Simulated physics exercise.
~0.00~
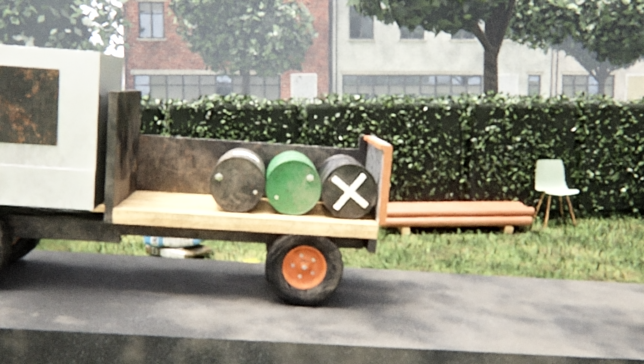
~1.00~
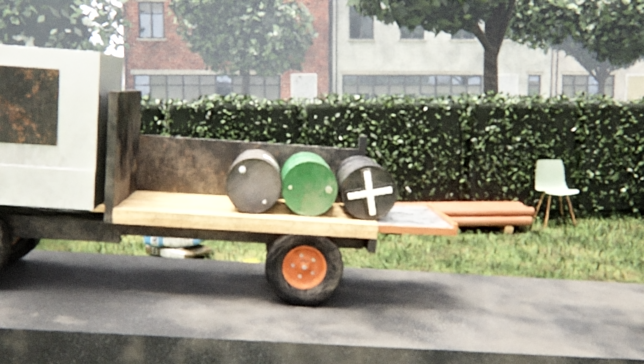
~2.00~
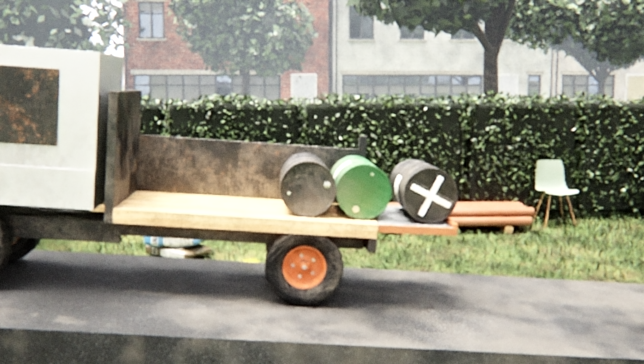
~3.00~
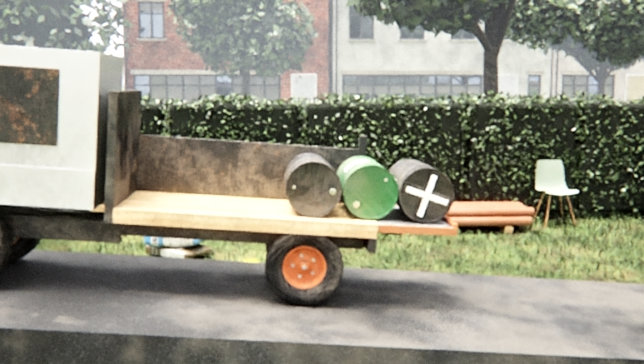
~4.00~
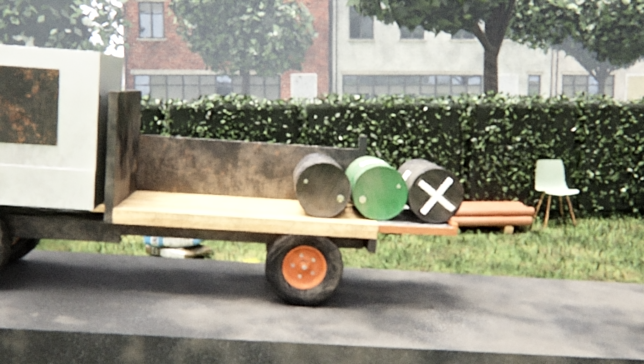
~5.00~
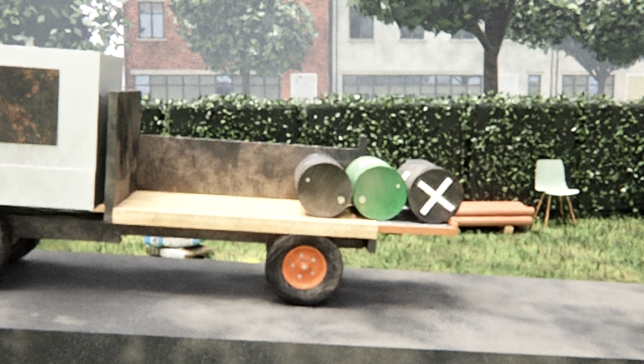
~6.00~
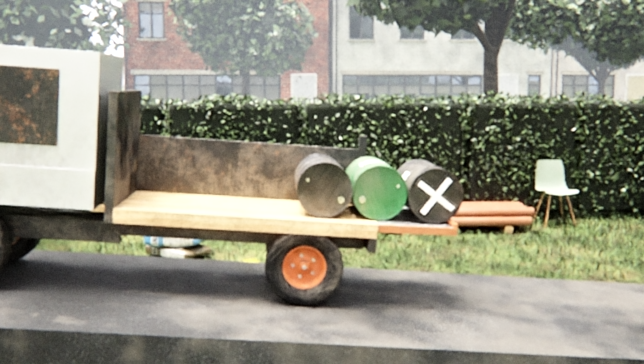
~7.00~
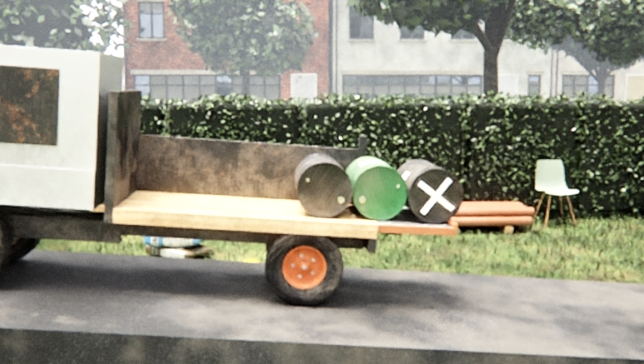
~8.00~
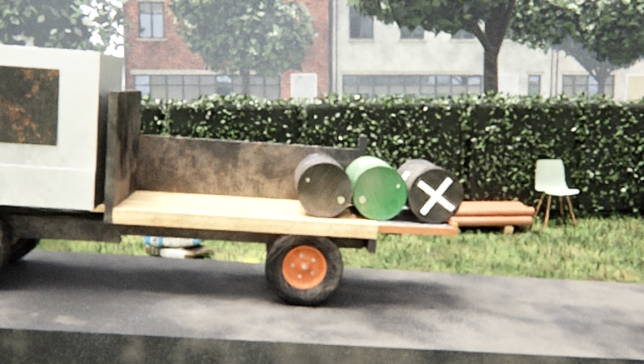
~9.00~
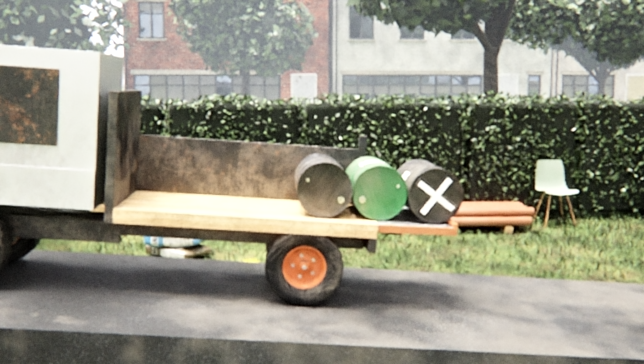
Three drums, the middle one green, rolling right along a truck bed as the tailgate drops, then resting together near its edge.
